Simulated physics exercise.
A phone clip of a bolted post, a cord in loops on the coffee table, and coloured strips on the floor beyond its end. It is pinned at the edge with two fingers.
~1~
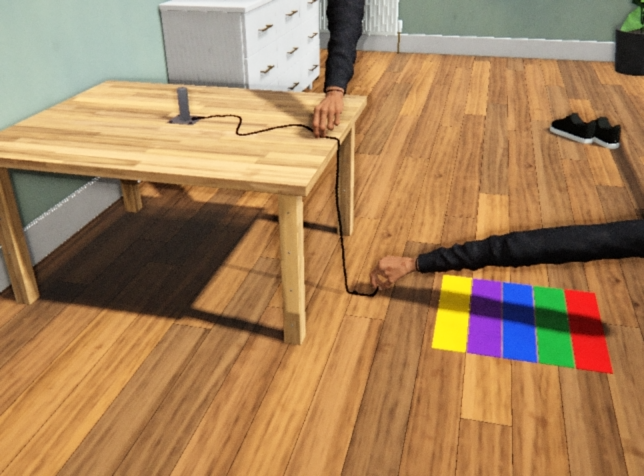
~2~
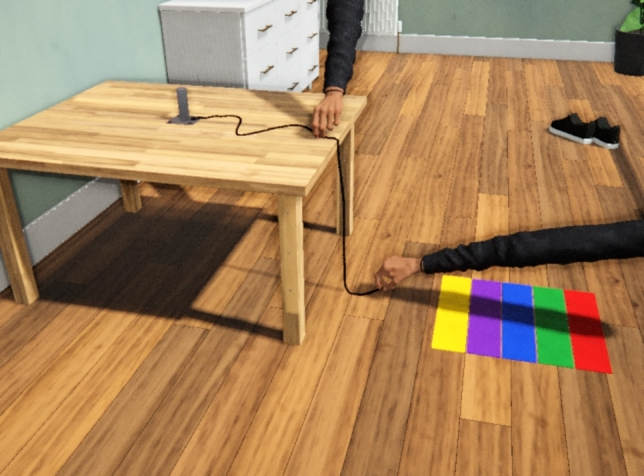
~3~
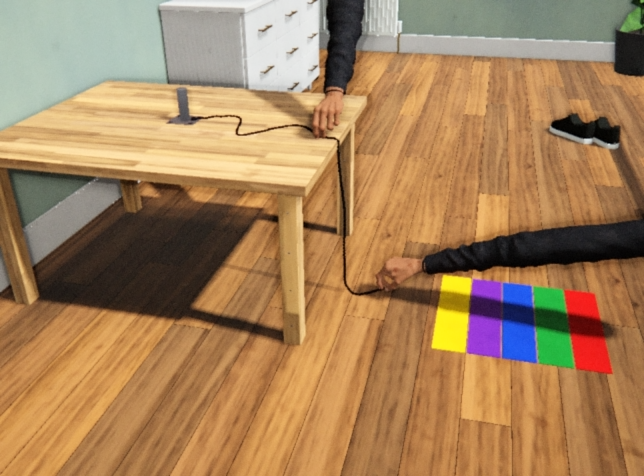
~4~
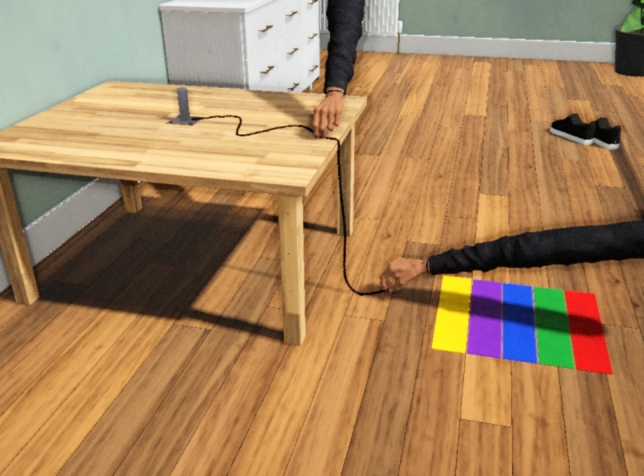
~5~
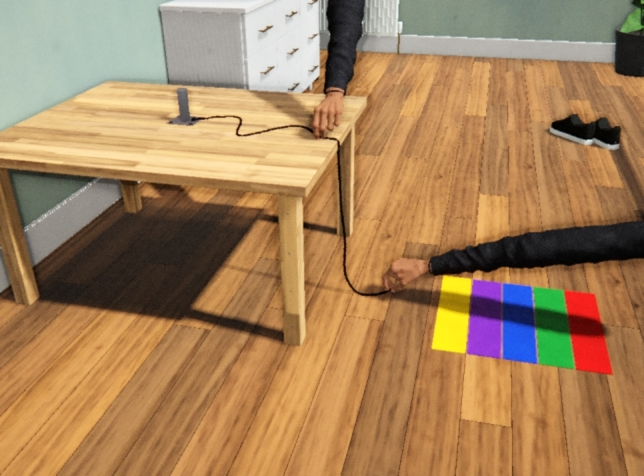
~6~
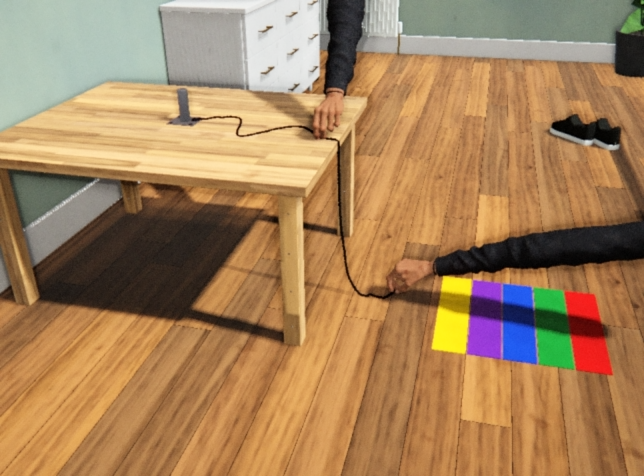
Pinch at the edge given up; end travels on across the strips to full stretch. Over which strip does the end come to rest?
Over the red strip.
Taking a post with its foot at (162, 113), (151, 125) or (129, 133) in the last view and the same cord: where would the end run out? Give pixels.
You'd find it around (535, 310), then (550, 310), and finally (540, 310).
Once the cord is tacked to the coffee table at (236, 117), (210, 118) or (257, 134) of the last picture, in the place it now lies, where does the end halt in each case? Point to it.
Results: (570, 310); (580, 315); (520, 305).
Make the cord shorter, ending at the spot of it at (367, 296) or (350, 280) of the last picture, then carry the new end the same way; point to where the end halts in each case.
About (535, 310), then (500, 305).
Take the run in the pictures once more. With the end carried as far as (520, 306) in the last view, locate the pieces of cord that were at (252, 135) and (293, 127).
(305, 134) and (341, 150).
Soon after, end near (520, 306); over blue.
Then, end near (562, 311); over green.
At full stretch, end near (587, 314); over red. The end stops over the red strip.
